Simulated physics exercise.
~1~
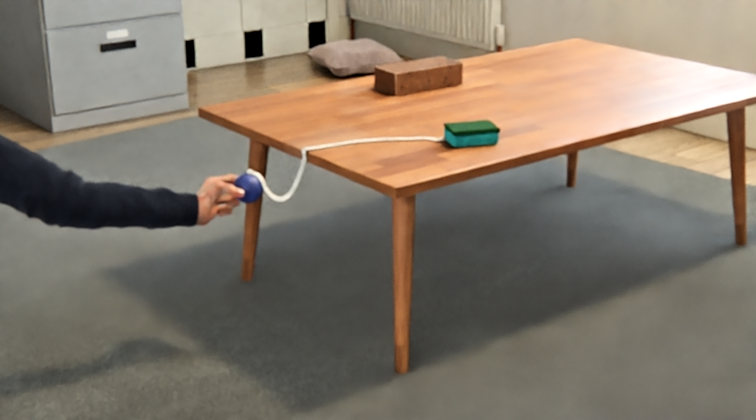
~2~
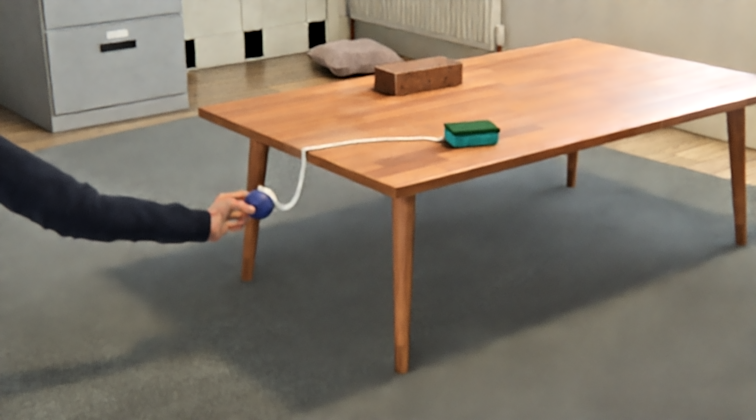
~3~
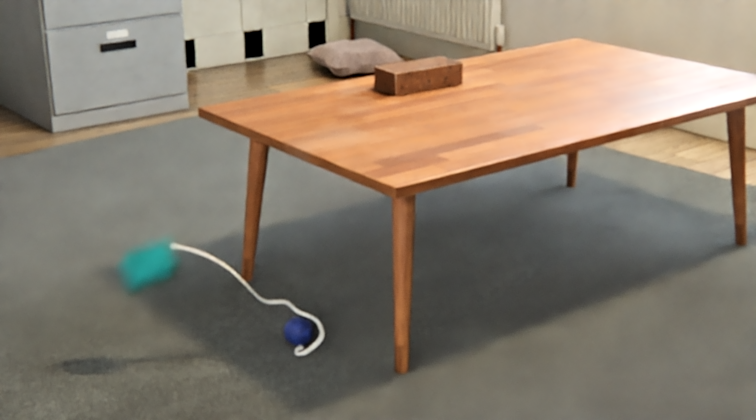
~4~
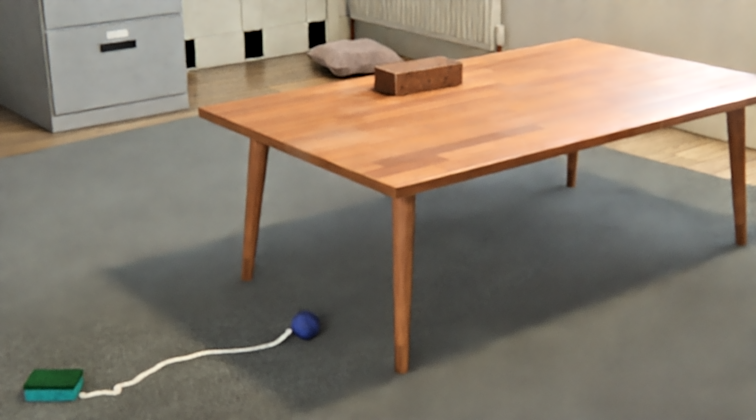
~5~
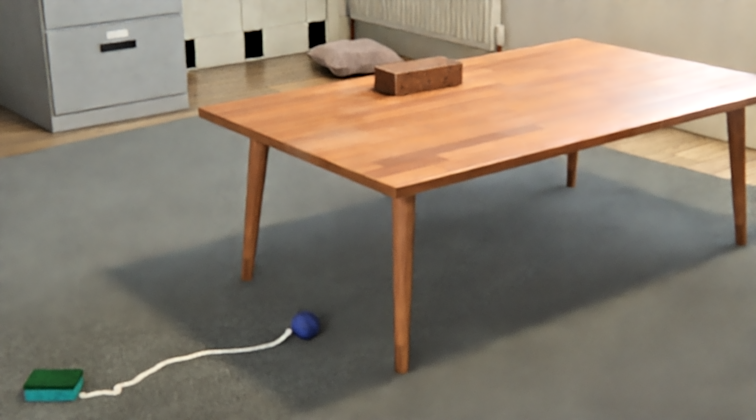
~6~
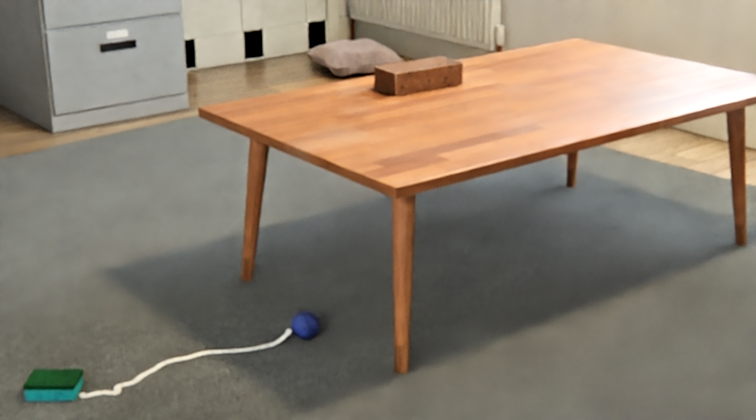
In a room with a grey carpet, a wooden table is seen from slightly above, with a grey filing cabinet and a cushion behind it. A reddish-brown brick and a green and teal sponge rest on the tabletop, and a white ribbon runs from the sponge over the left edge to a blue ball held by a hand. The hand shifts the ball slightly right and down, then lets go and withdraws. The ball drops to the floor, and the sponge is pulled off the table after it. The sponge lands at the lower left, the ribbon stretched toward the ball, while the brick stays put.
